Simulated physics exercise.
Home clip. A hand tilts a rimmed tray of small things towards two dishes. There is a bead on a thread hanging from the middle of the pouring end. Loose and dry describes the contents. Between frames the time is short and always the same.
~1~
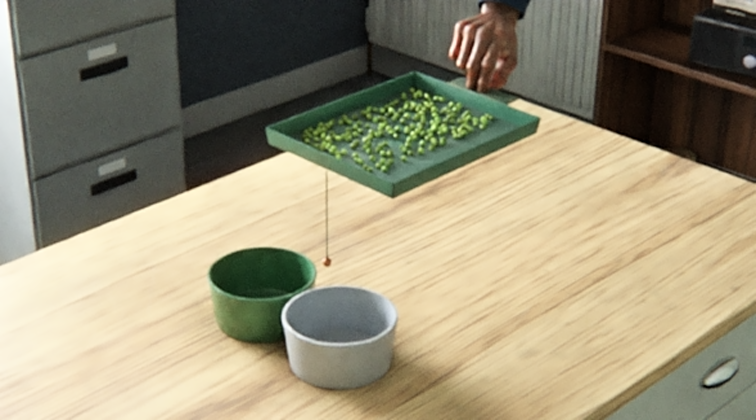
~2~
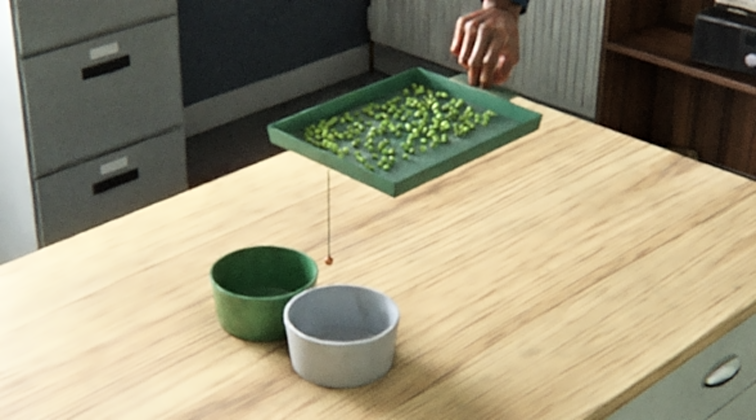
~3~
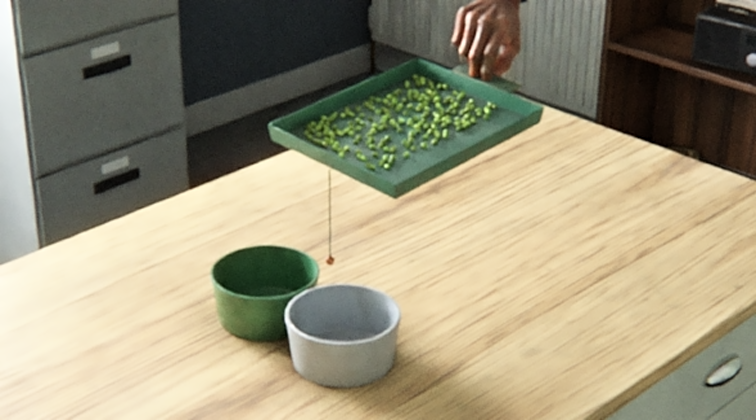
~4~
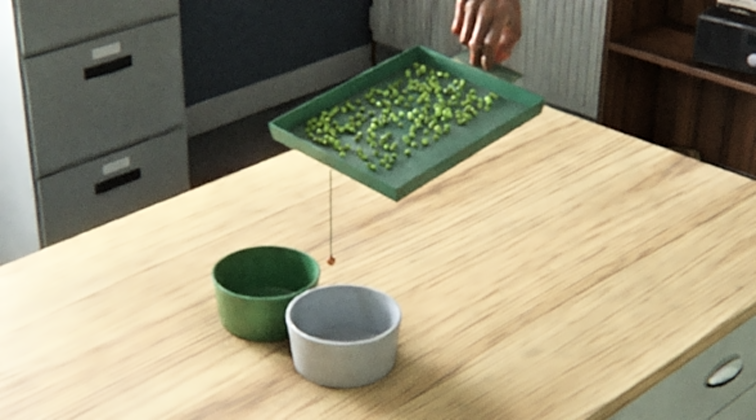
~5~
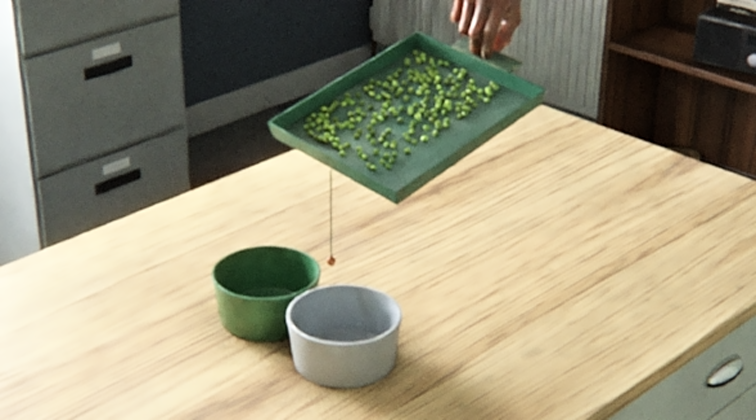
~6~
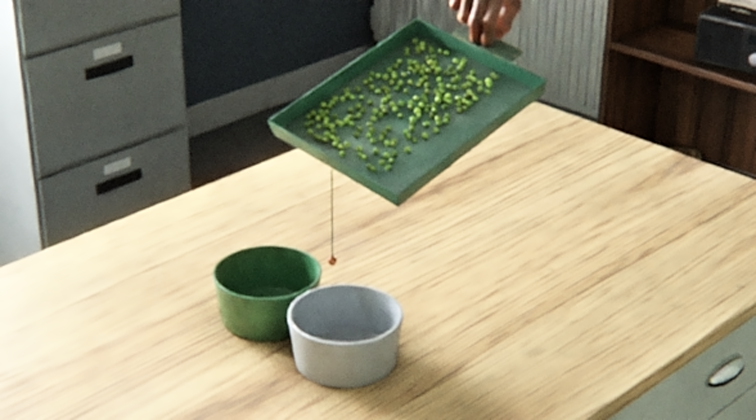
A green rimmed tray scattered with small green peas, gripped by a hand at its far side, starts out nearly level above a wooden table. The hand gradually tilts it, the far side rising and the near right corner lowest, while the green and grey dishes below stay put.
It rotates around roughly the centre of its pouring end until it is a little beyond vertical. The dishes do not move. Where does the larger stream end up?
It ends up in the right-hand dish.
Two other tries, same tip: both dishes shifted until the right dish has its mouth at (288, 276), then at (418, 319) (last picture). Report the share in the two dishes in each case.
Try 1: Some 10 %; try 2: Some 90 %.
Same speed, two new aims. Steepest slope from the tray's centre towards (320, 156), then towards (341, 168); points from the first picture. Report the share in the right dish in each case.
First case: 0 %; second case: 50 %.
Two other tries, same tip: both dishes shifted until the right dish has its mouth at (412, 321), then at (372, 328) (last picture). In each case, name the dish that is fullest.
The dish to the right, then the dish to the right.
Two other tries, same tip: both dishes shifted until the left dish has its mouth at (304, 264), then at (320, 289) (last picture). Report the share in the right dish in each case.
It works out to 90 percent and then 20 percent.
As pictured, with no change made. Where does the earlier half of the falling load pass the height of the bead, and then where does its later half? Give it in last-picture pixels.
Near (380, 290) to start, and near (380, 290) afterwards.
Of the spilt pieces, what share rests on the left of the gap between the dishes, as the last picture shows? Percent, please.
My estimate is some 0 per cent.
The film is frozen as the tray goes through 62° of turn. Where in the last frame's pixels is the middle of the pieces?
Its middle sits at about pixel (378, 187).
Soon, tray tipped steeply; nearly all on the tray; a small part in the right dish; a stray few outside both; a stray few in the air.
A while on, tray tipped past a quarter turn; most on the tray; a small part in the right dish; a stray few outside both; a small part in the air.
Towards the end, tray tipped past a quarter turn; most in the right dish; about a quarter outside both.
Finally, tray tipped past a quarter turn; most in the right dish; none in the left dish; about a quarter outside both.
